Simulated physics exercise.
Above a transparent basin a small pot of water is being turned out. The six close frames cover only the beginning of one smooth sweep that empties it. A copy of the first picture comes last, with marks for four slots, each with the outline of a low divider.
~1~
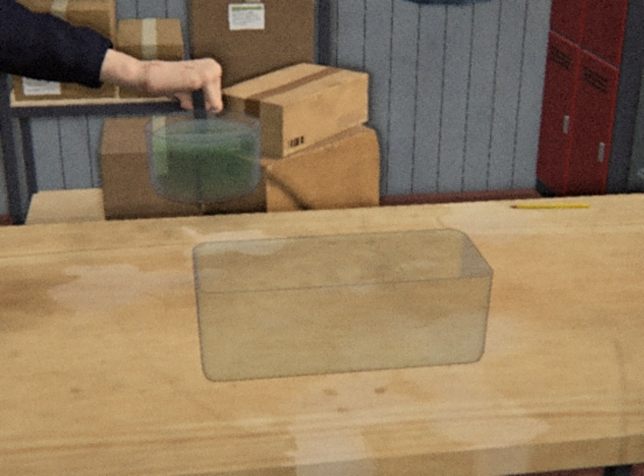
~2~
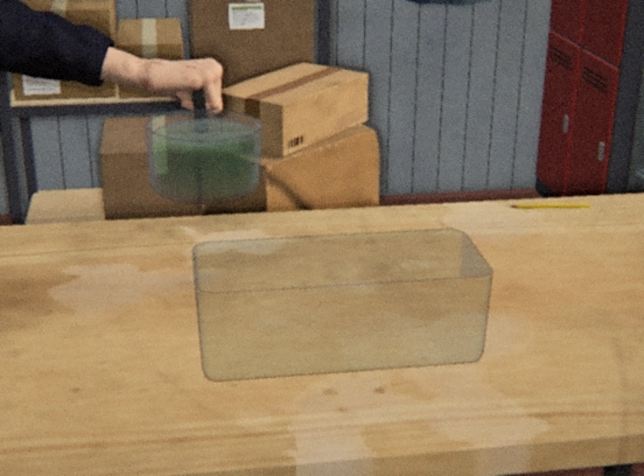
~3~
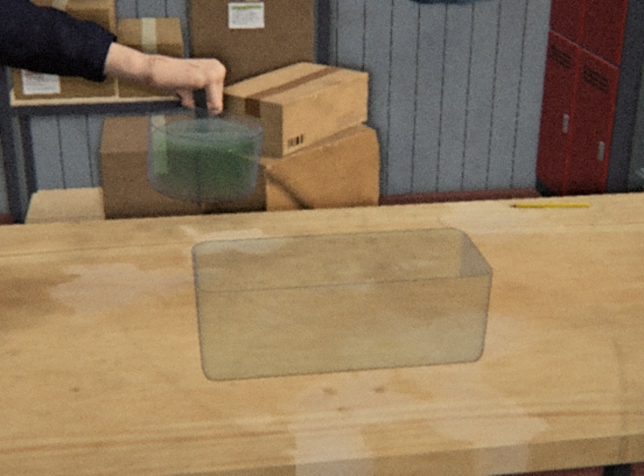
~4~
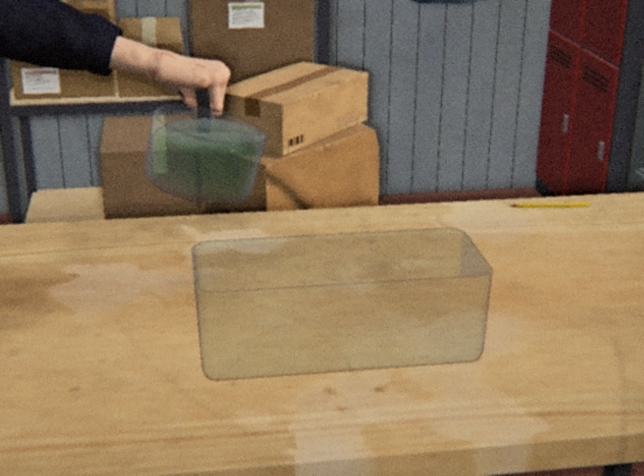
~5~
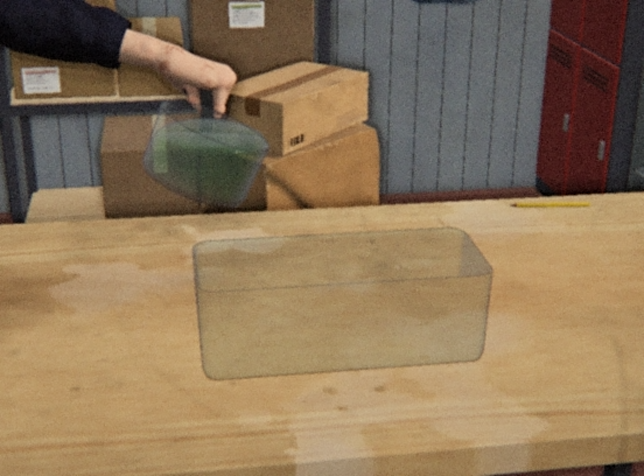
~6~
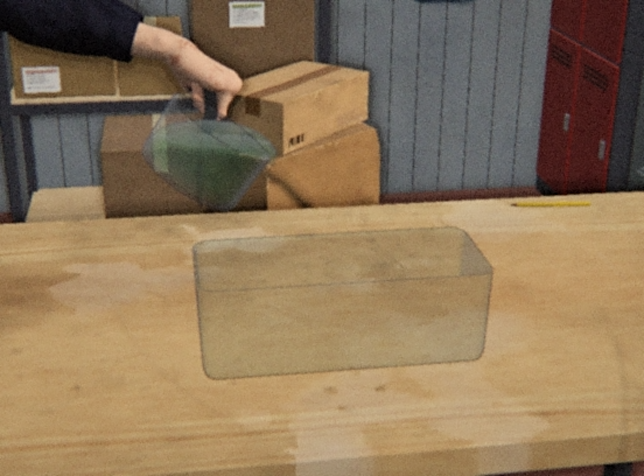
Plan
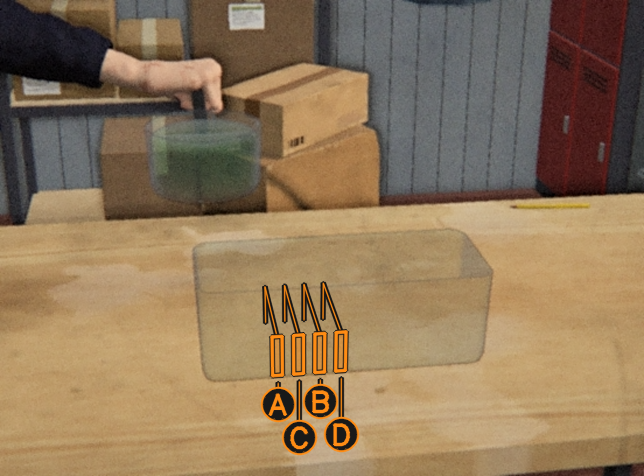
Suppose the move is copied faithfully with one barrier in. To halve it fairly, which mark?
B beats the others.
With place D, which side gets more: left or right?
The left one.
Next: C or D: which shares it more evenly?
That would be C.
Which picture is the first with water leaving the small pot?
Picture 5.
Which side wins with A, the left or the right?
The right side.
On the marked copy, A at (278, 382); B at (320, 379); C at (299, 381); D at (341, 378).
With A, about 5 % ends left of the wall and 94 % right of it.
With B, about 51 % ends left of the wall and 48 % right of it.
With C, about 24 % ends left of the wall and 75 % right of it.
With D, about 83 % ends left of the wall and 15 % right of it.
